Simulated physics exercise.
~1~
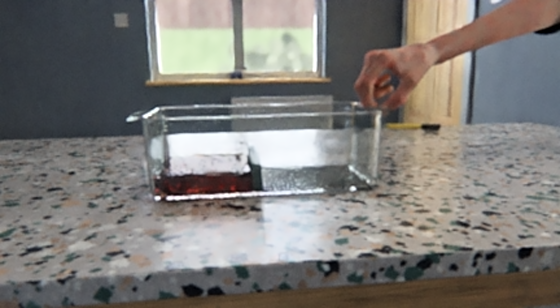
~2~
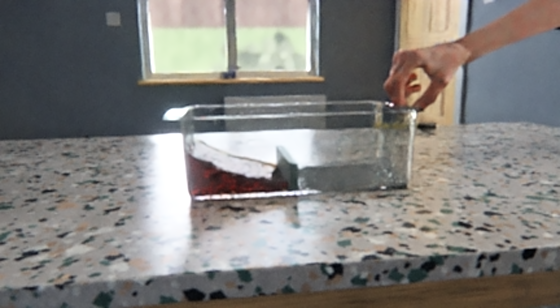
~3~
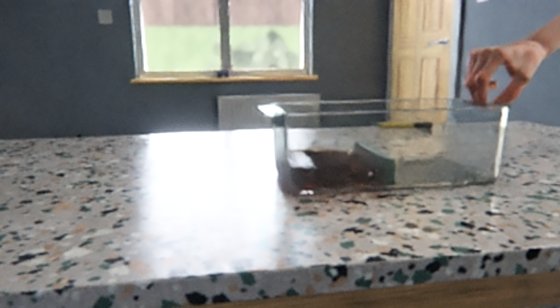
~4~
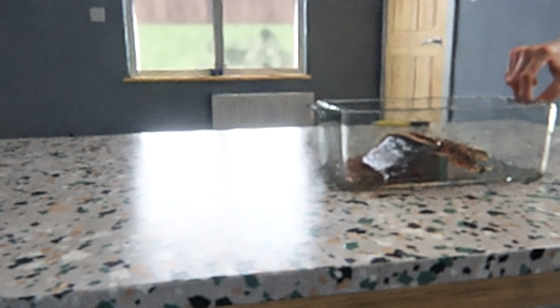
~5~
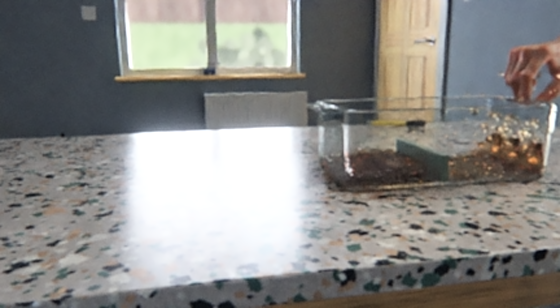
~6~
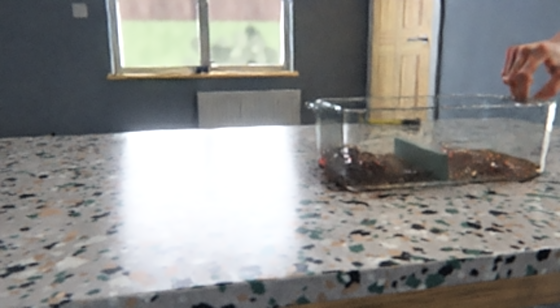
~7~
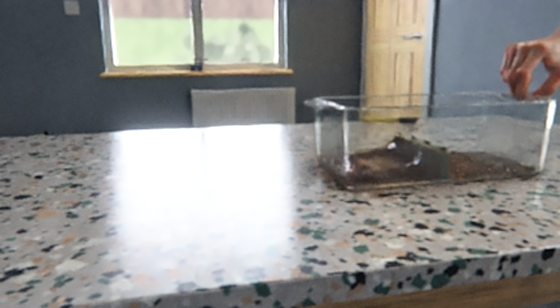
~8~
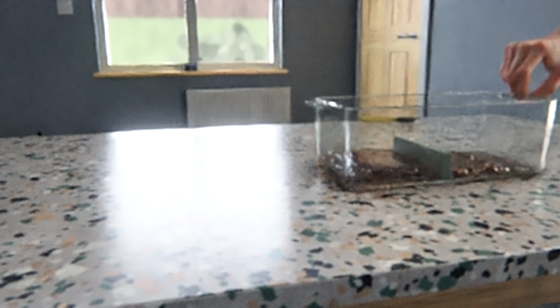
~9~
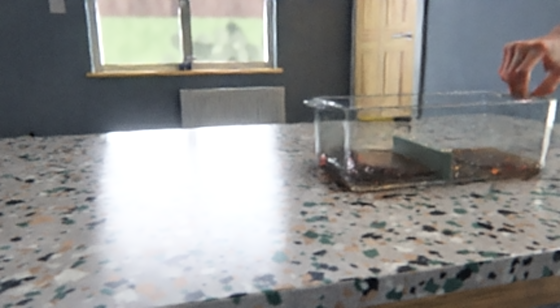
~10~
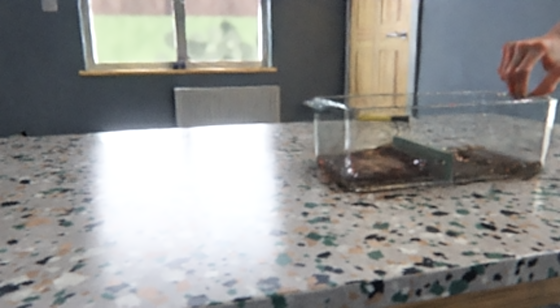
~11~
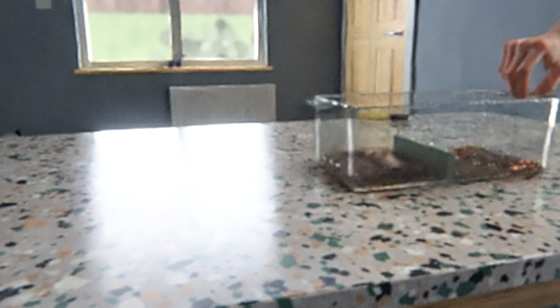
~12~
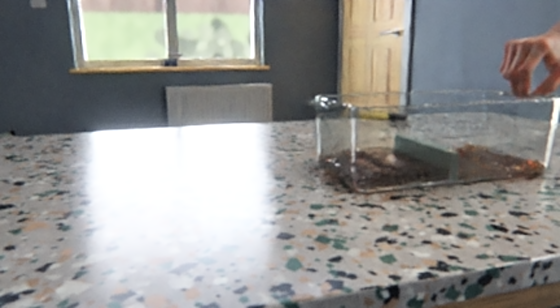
A hand reaching in from the right grips the rim of a clear, open oblong tub on a speckled stone counter, seen from just above counter height, with a bright window, dark wall and wooden door behind. Reddish-brown tea lies left of a low greenish divider inside. The hand pulls the tub right, and the tea first piles up against the left end. As the tub stops, the tea surges over the divider and splashes up at the right end. It sloshes and settles, leaving shallow tea on both sides, with the hand still on the rim.
